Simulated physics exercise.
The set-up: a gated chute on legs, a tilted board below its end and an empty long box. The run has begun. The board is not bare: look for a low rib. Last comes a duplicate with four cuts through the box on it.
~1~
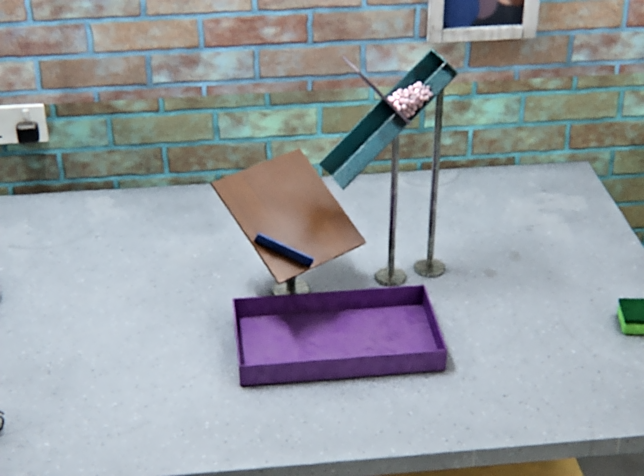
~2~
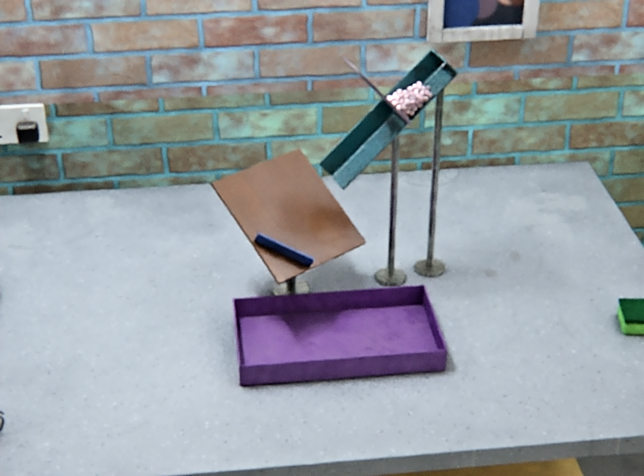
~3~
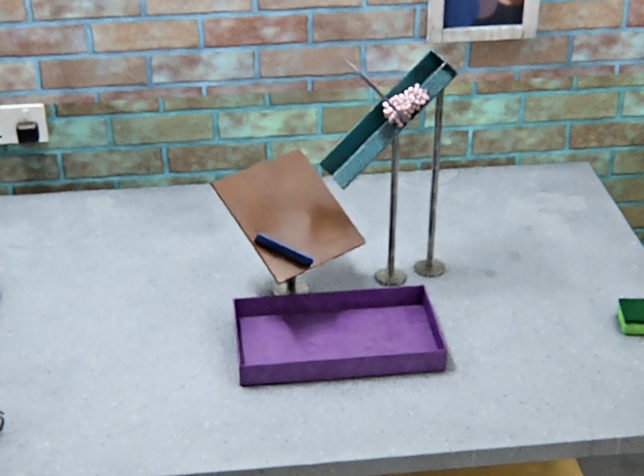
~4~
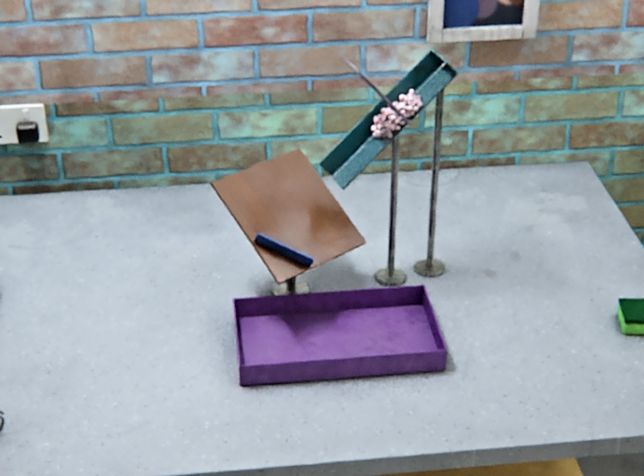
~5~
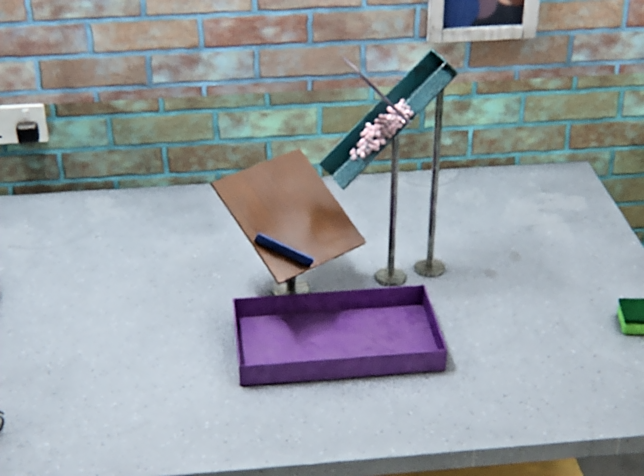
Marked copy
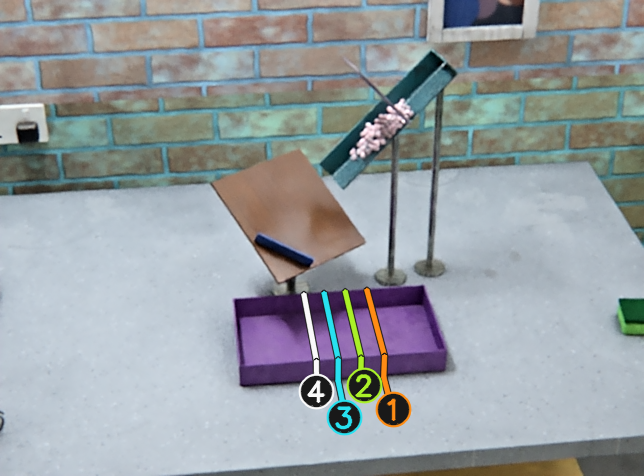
A cluster of pale pink pearls sits high in a sloping dark green chute on thin metal legs, seen from slightly above on a grey tabletop before a weathered brick wall. Below and left stand a tilted brown board with a dark blue rib and an empty purple box. The pearls slide down leftward, stretching along the chute, while the camera stays still.
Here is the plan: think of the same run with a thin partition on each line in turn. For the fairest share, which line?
I would pick line 2.
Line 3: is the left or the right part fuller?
Right.
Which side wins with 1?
The left side.
On the marked copy, line 1 crosses the front rim at (384, 355); line 2 crosses the front rim at (360, 356); line 3 crosses the front rim at (338, 358); line 4 crosses the front rim at (316, 360).
If 1 is chosen, of what is caught, almost all on the left of the divider, just a few on the right.
If 2 is chosen, of what is caught, roughly half on the left of the divider, roughly half on the right.
If 3 is chosen, of what is caught, just a few on the left of the divider, almost all on the right.
If 4 is chosen, of what is caught, just a few on the left of the divider, almost all on the right.
